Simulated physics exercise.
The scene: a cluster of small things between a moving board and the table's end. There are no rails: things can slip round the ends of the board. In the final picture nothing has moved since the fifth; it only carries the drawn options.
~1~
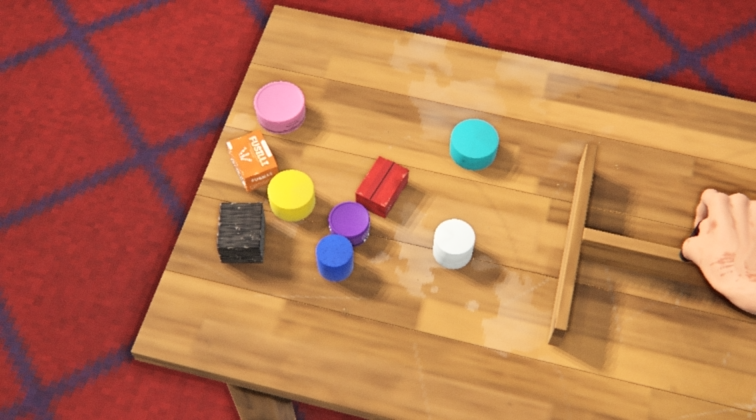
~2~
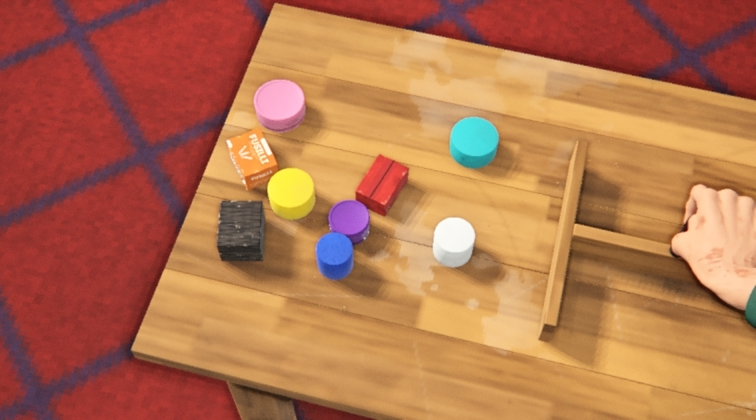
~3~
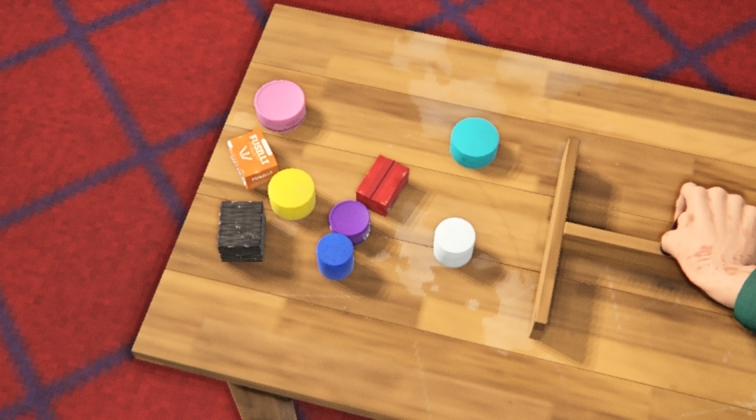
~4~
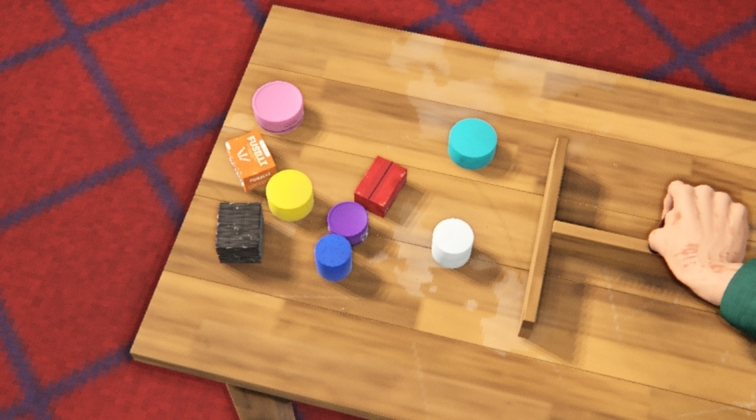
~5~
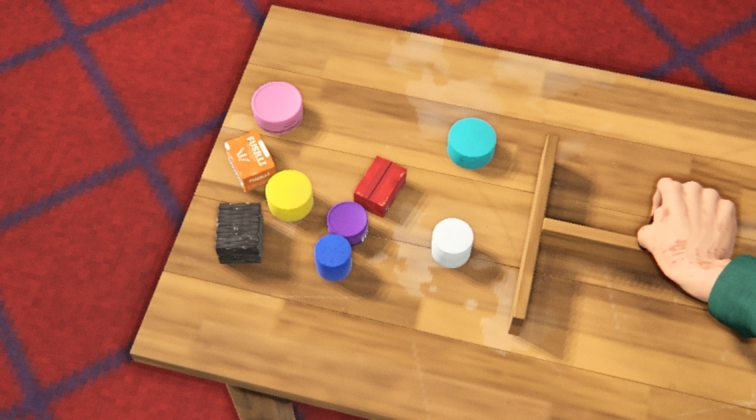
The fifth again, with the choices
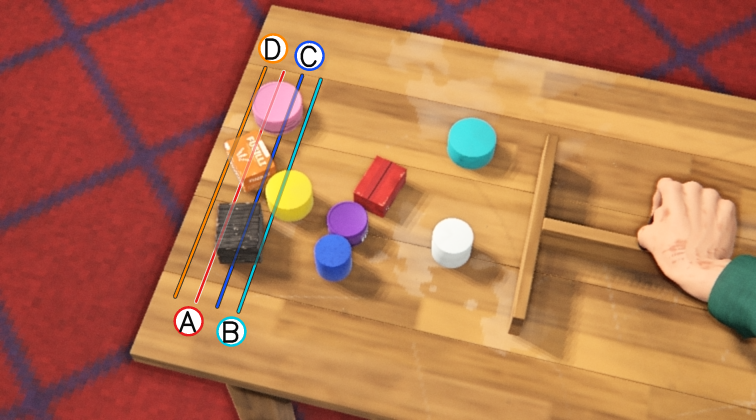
A wooden board sliding slowly left across a table, a hand behind it, toward small coloured tins and blocks sitting still.
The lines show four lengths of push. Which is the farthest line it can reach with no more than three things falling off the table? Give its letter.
No farther than C.
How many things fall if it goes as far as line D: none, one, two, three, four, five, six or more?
In all, six or more.
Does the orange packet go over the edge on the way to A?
By then, yes.
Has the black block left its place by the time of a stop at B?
By then, yes.
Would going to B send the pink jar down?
No.
On the copy, A at (243, 178); B at (283, 187); C at (263, 183); D at (224, 174).
On C. First, board (436, 199); turquoise tin (425, 134); white tin (404, 233).
Then, board (337, 178); black block (225, 236); yellow tin (275, 193).
Finally, board (264, 162); black block over the edge; pink jar over the edge; two fallen.
By contrast, A drops five; B is within the limit but short; D drops eight.
